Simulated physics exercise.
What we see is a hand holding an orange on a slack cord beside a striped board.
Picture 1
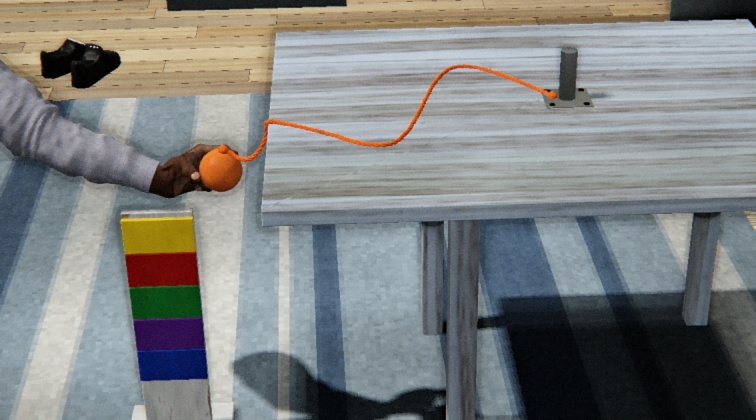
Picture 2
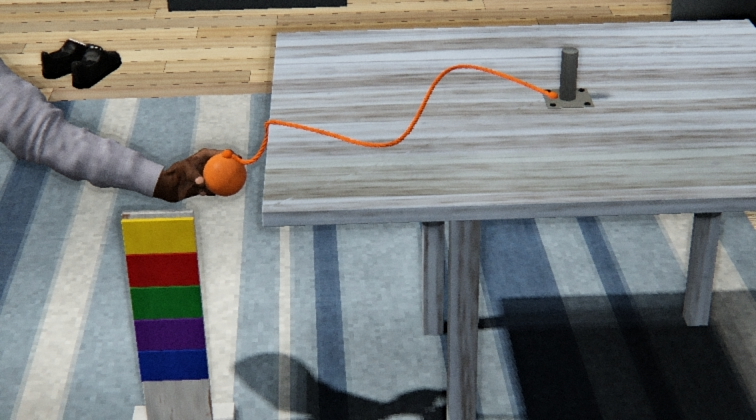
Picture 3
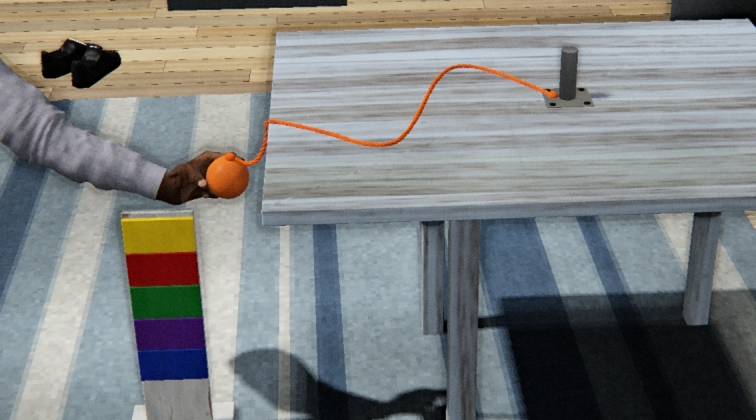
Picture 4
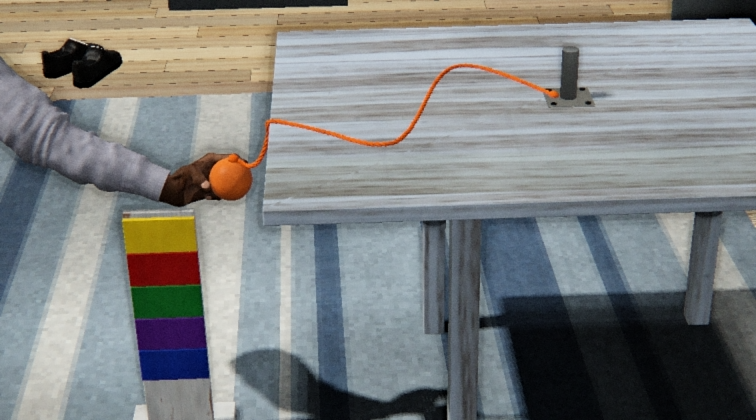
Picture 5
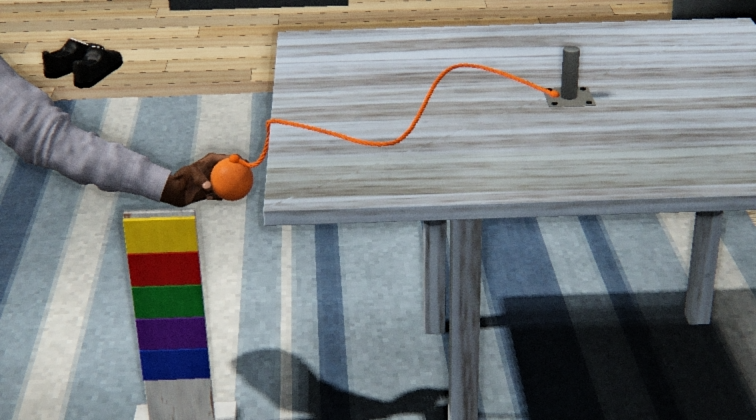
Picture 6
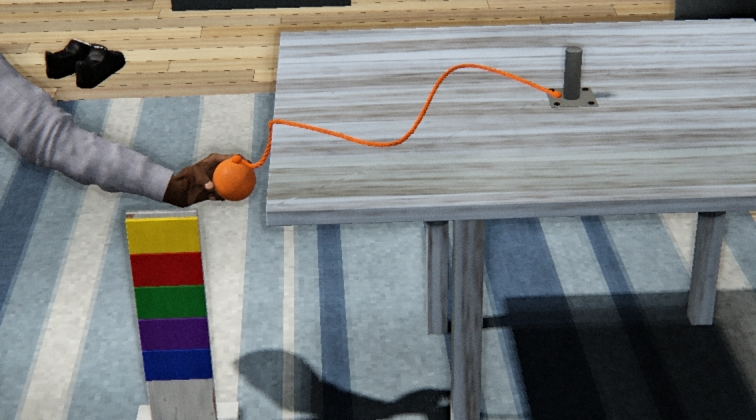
At first, a hand reaches in from the left, holding an orange ball above a board striped yellow, red, green, purple and blue, with a slack orange cord curving across the table to a post. The hand then shifts the ball very slightly right and down, while the cord stays almost unchanged.
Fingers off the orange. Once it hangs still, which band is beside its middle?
At blue.
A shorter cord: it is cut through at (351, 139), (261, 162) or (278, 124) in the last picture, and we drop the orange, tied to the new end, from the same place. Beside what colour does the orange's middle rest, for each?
One after the other, yellow; purple; green.
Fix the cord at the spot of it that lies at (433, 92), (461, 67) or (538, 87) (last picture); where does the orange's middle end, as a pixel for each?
About (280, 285), (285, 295) and (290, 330).
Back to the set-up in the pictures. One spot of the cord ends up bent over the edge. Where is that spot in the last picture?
It lies at about (417, 124).
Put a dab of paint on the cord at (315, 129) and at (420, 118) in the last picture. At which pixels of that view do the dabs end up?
Near (287, 225) and (288, 103).
Early on, orange near (314, 329); level with blue.
Midway, orange near (273, 344); level with blue.
Finally, orange near (294, 339); level with blue. Its centre hangs level with the blue band.
